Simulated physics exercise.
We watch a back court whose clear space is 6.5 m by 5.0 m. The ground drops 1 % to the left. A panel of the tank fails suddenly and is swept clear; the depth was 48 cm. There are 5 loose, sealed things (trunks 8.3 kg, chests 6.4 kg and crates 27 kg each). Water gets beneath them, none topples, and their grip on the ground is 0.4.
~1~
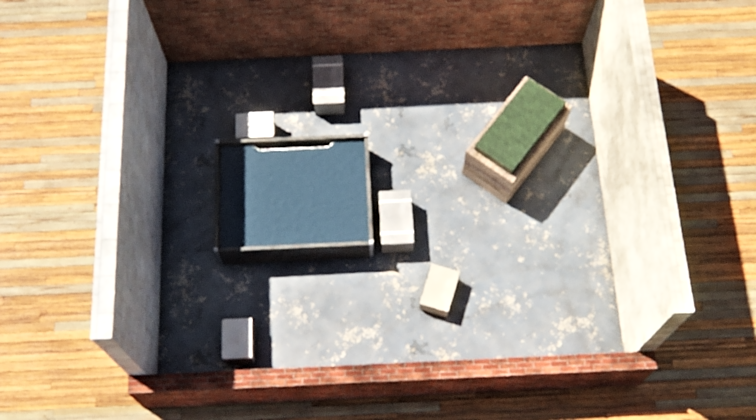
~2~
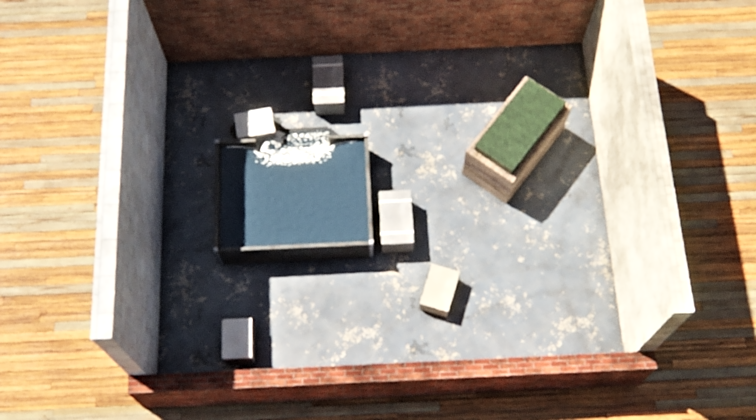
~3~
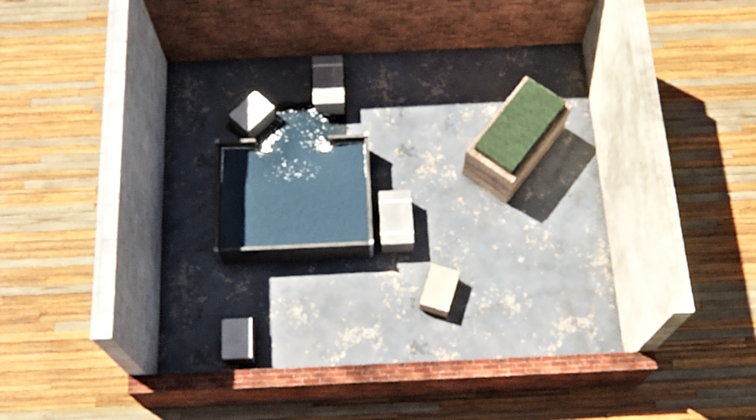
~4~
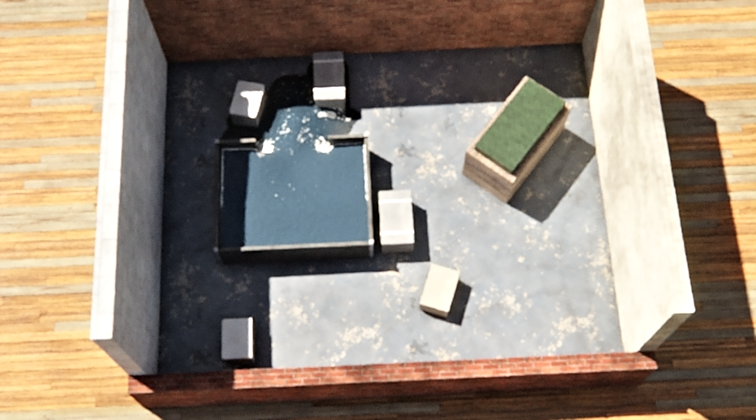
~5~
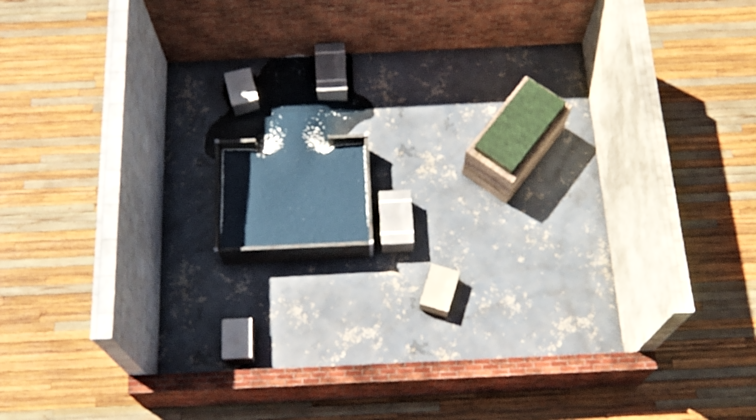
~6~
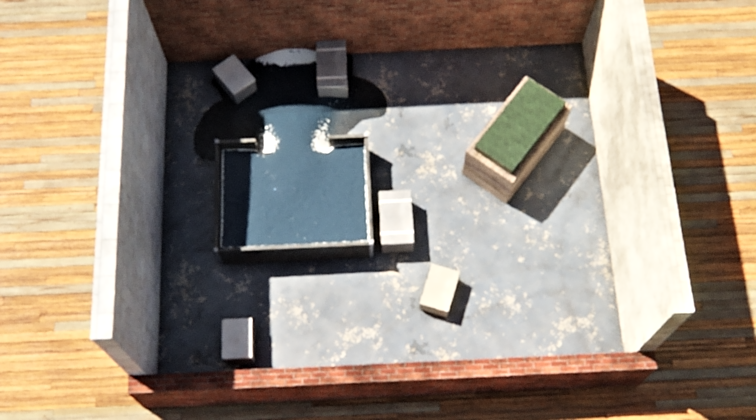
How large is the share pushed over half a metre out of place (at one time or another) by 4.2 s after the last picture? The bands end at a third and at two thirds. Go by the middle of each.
Share: Between one and two thirds.
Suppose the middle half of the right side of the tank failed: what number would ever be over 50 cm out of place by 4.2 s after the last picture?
In that case 1 of them.
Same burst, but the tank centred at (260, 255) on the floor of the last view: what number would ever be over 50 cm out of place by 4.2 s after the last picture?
In that case 2 of them.
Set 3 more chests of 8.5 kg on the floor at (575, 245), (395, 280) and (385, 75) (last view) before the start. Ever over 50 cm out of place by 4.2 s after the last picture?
In turn: Short of it, less, over.
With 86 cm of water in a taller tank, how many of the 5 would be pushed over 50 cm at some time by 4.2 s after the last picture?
In that case 3 of them.
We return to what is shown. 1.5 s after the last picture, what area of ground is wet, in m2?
Some 10.5 m2.
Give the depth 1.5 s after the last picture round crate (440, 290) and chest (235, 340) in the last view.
About 0 and 0 cm.
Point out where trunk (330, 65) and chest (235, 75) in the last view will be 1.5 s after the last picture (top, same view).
Near (410, 81) and (189, 120).
Then, 0.4 s after the last picture 1 of 5 are over 50 cm from their spots; 1 afloat.
Then, 1.5 s after the last picture 2 of 5 are over 50 cm from their spots; 0 afloat.
Then, 2.8 s after the last picture 2 of 5 are over 50 cm from their spots; 1 afloat.
Then, 4.2 s after the last picture 2 of 5 are over 50 cm from their spots, and 2 have been at some point; 1 afloat.
